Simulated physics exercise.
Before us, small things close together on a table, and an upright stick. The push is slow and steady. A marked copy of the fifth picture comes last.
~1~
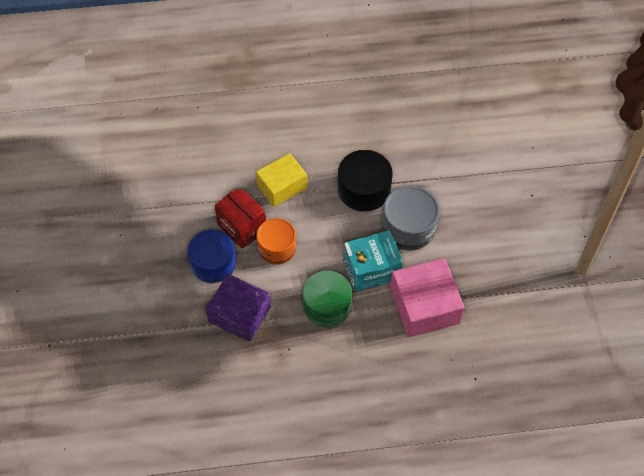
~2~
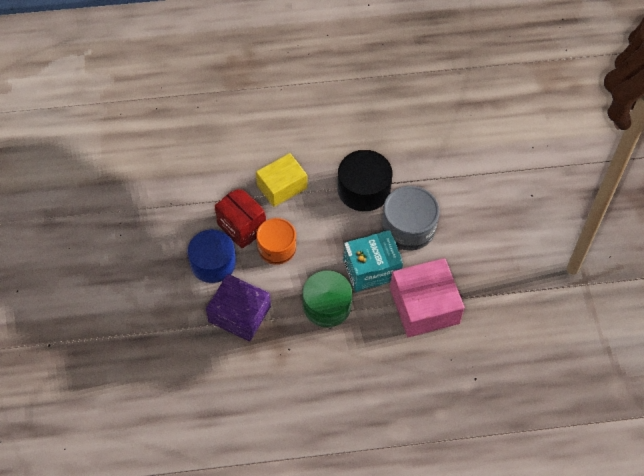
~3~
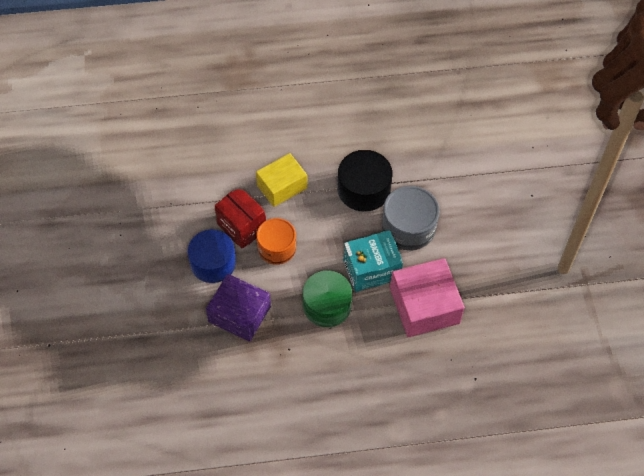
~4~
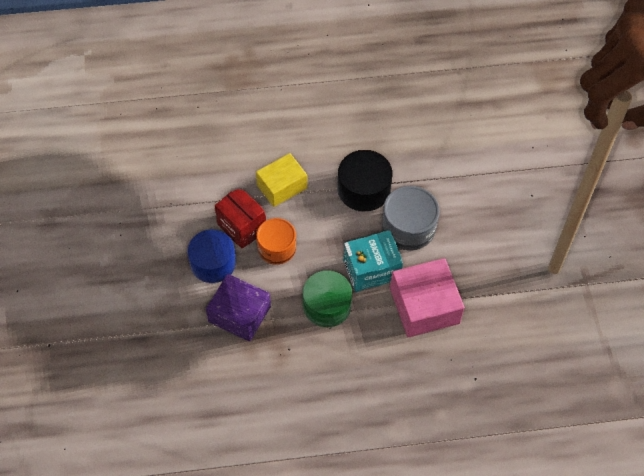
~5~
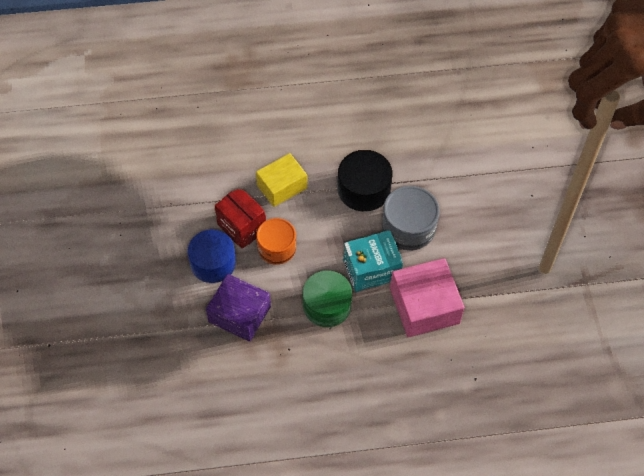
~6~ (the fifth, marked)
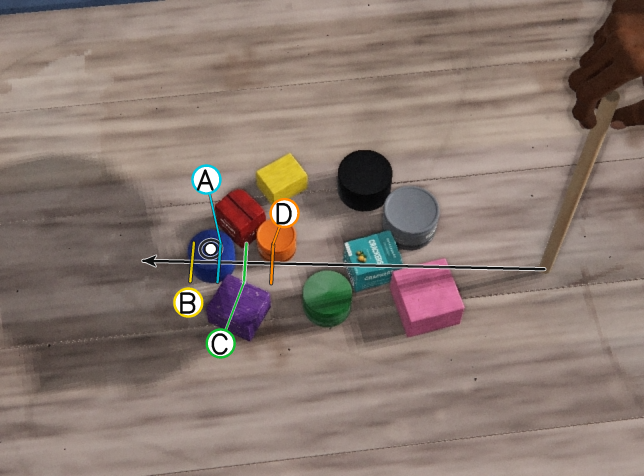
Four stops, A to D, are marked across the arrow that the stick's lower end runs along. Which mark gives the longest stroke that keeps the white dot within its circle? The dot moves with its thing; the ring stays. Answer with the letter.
At C, and not beyond.
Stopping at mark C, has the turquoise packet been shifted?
By then, yes.
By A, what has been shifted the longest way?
The turquoise packet.
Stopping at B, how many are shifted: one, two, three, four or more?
Four or more.
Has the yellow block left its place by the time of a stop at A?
No.
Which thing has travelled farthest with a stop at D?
The turquoise packet has gone farthest.
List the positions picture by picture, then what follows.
The first frame shows purple block (238, 308); pink block (426, 298); blue pot (212, 256).
The second frame shows blue pot (212, 256); grey jar (410, 219).
The third frame shows yellow block (282, 180); orange tub (276, 242).
The fourth frame shows green tin (327, 300); black pot (365, 180).
The fifth frame shows red box (241, 217); turquoise packet (372, 261); purple block (238, 308).
On the marked copy, A at (219, 263); B at (192, 262); C at (245, 263); D at (272, 264); the arrow from (545, 269) to (143, 261); the white dot at (211, 249).
Taking C. A third of the way, foot of the stick (437, 268).
Two thirds of the way, foot of the stick (330, 266); turquoise packet (307, 279); green tin (295, 324).
When it is over, foot of the stick (245, 264); turquoise packet (290, 285); green tin (292, 332); the dot is still in its ring.
As for the rest, A shifts the dotted thing to (188, 256); B shifts the dotted thing to (162, 256); D keeps the dot in but is short.
